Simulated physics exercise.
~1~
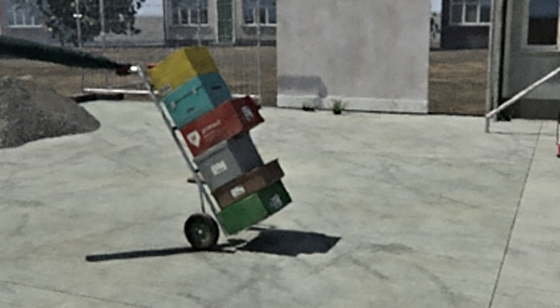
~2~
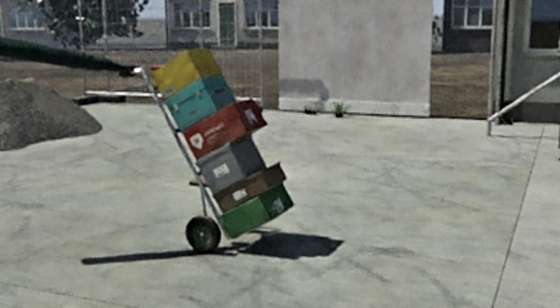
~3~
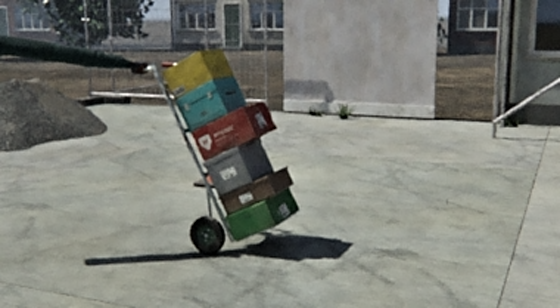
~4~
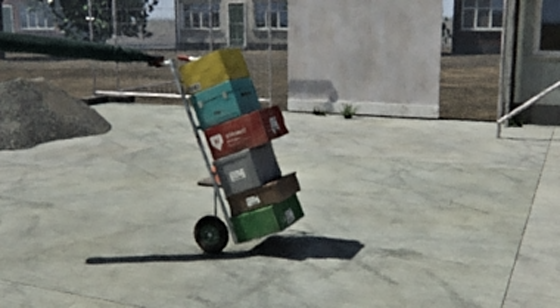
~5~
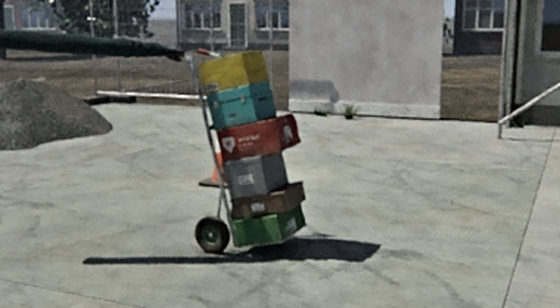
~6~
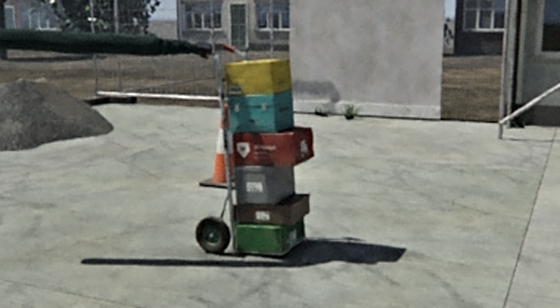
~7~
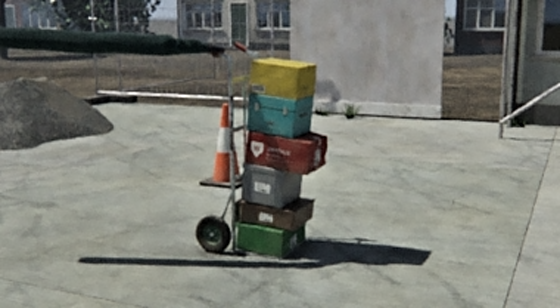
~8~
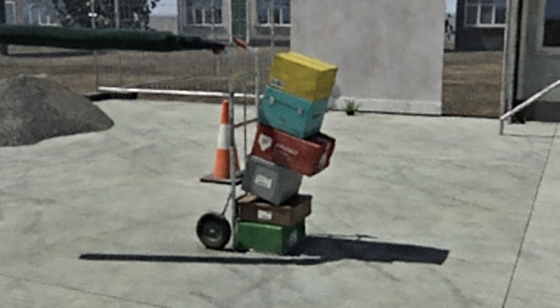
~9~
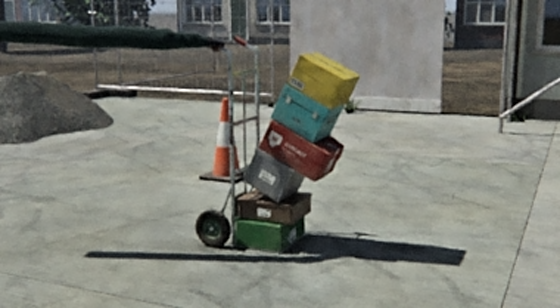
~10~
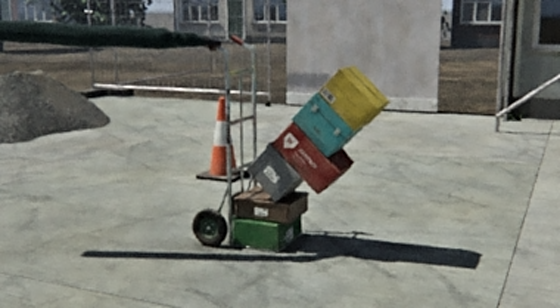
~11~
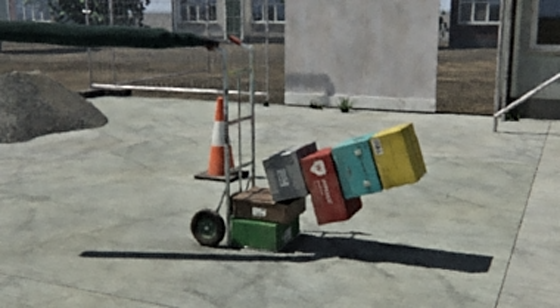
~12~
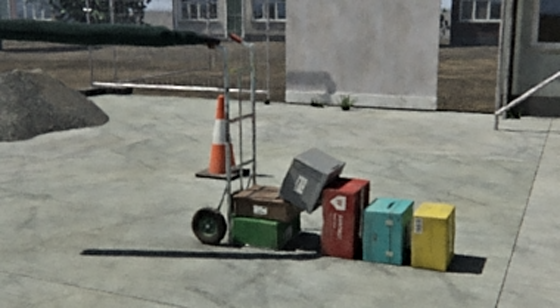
The clip shows a sack truck stacked with six coloured boxes and containers swinging upright on a concrete yard and stopping, whereupon the upper four tip right; the yellow, turquoise and red ones land in a row on the ground, while the grey one ends tilted against the red.
